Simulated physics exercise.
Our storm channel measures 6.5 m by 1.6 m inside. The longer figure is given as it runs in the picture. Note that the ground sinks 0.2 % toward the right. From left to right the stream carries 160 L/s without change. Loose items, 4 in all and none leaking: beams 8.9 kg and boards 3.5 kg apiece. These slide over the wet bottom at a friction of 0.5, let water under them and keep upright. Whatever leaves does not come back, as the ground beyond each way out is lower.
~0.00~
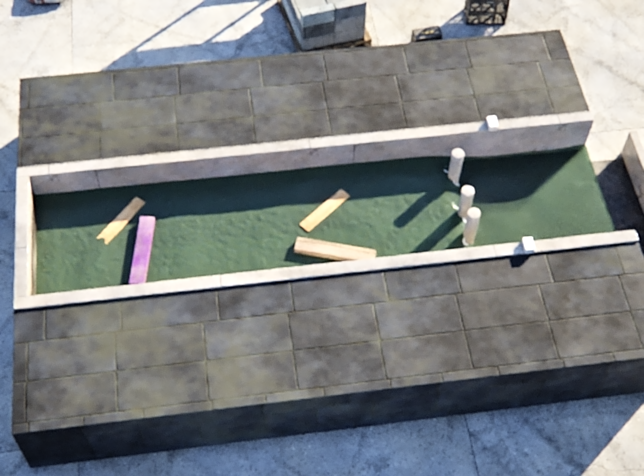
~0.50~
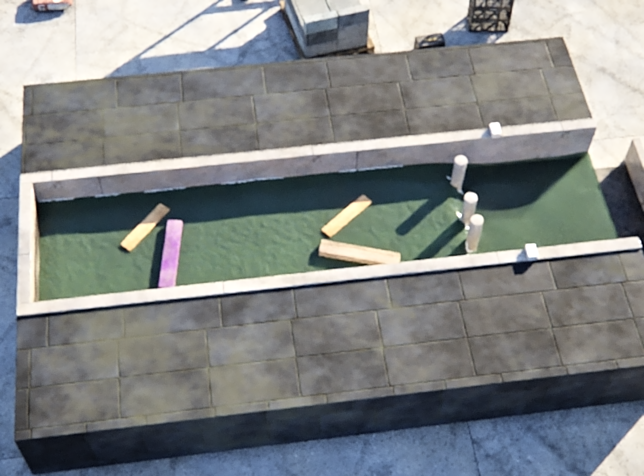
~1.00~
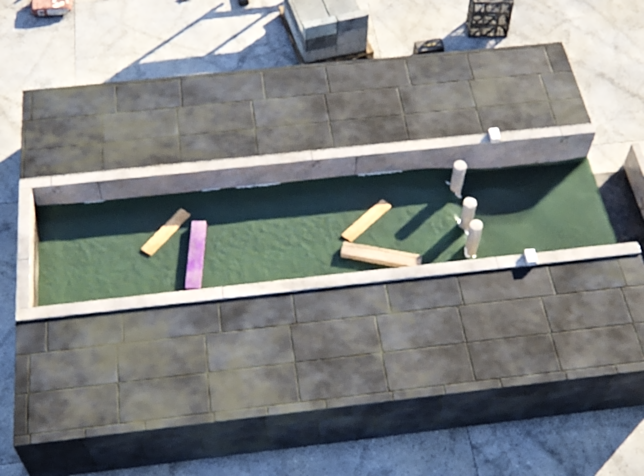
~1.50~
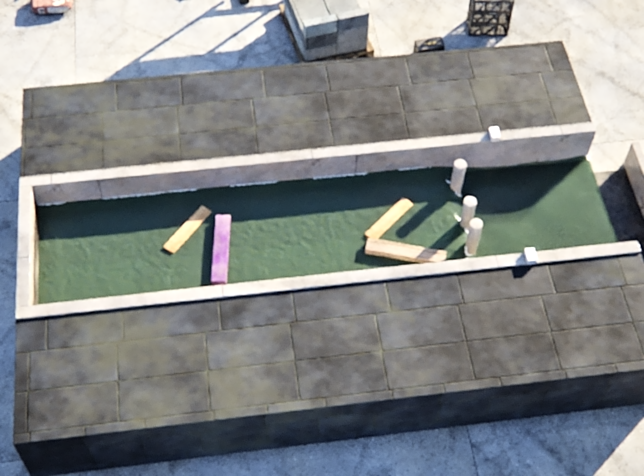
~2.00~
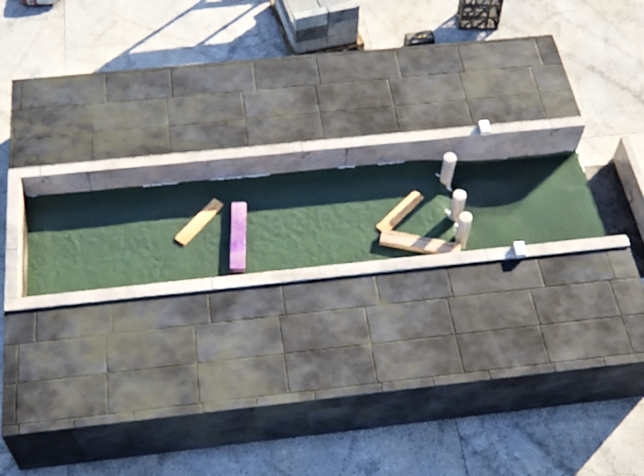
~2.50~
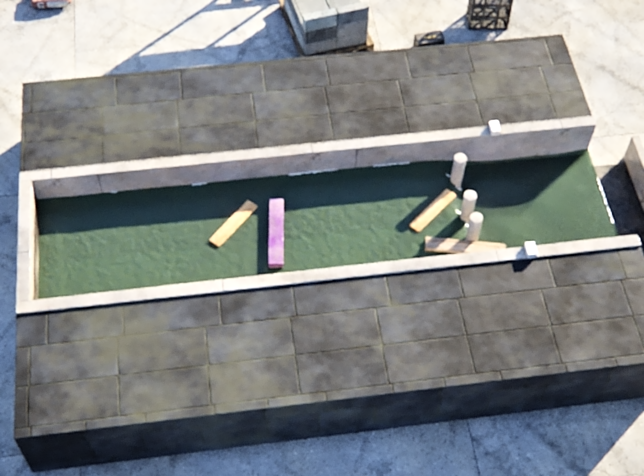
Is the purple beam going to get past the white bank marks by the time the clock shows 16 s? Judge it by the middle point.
As for the purple beam, it comes up short.
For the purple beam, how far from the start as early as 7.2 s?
I'd guess some 350 cm by then.
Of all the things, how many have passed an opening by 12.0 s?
I make it 3.
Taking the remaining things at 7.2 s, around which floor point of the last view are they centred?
Around (437, 215).
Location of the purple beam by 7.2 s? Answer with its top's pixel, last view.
Roughly (446, 188) in the last view.
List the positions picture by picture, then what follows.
In the first picture, the purple beam at (142, 250) floats; about 1620 L in view; 0 of 4 have shifted.
In the second picture, the purple beam at (170, 253) floats, 29 cm from its start; about 1630 L in view; 4 of 4 have shifted.
In the third picture, the purple beam at (196, 254), afloat, 58 cm from its start; 18 cm deep round most things; 4 of 4 have shifted.
In the fourth picture, the purple beam at (221, 247), afloat, 87 cm from its start; 18 cm deep round most things; 4 of 4 have shifted.
In the fifth picture, the purple beam at (238, 235) floats, 118 cm from its start; about 1630 L in view; 4 of 4 have shifted.
In the sixth picture, the purple beam at (276, 231) floats, 150 cm from its start; about 1640 L in view; 4 of 4 have shifted.
After 3.5 s the purple beam is near (327, 217), 2.1 m from its start, afloat; 2 of 4 are over the mark; 4 afloat.
After 7.2 s the purple beam is near (446, 188), 3.6 m from its start, afloat; 2 of 4 are over the mark; 2 afloat.
After 12.0 s the purple beam is near (446, 187), 3.6 m from its start, afloat; 3 of 4 are over the mark; 1 afloat.
After 16.0 s the purple beam is near (446, 187), 3.6 m from its start, afloat; 3 of 4 are over the mark; 1 afloat.
